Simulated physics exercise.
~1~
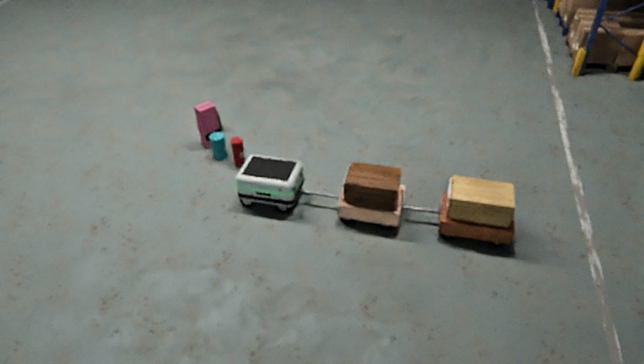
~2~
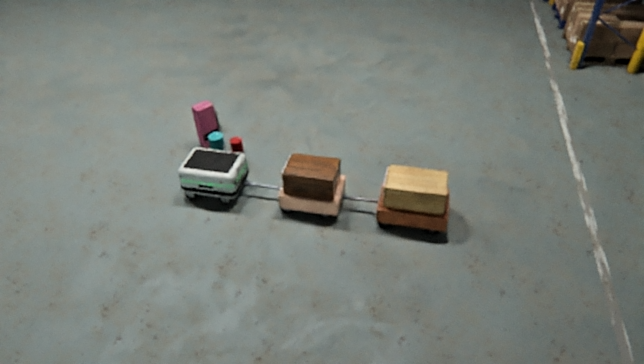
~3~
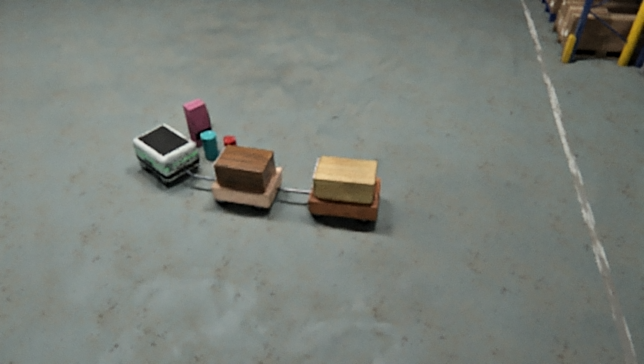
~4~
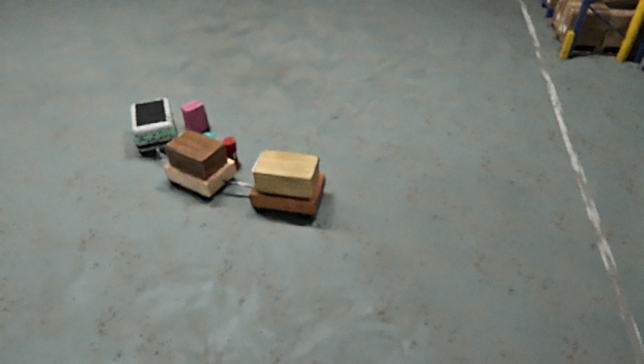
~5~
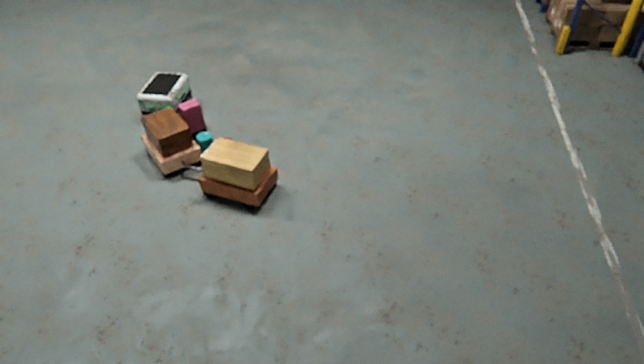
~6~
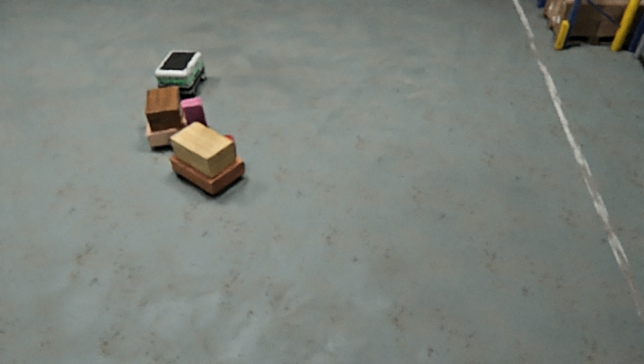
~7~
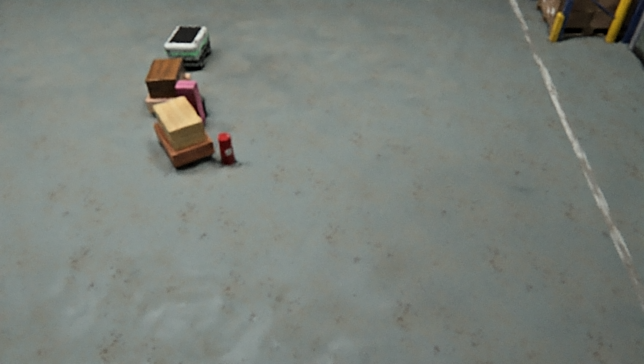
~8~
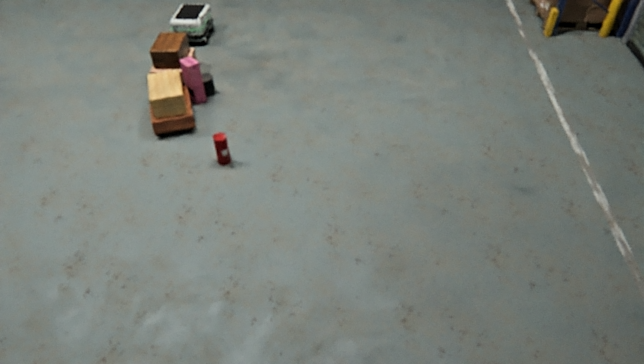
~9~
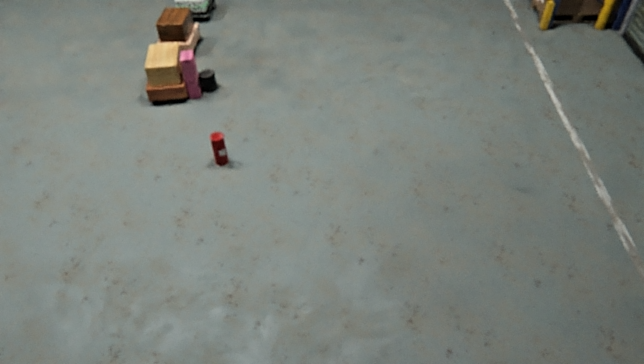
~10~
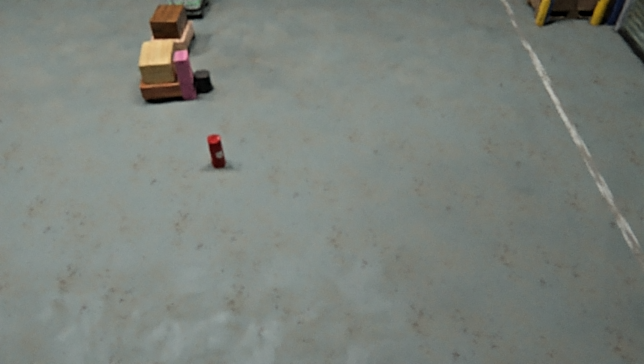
A small white tug pulling two carts loaded with brown blocks rolled left, then swung right around a cluster of objects and headed away, its carts cutting in and shoving a pink box along beside a black pail, leaving a red canister standing alone behind.
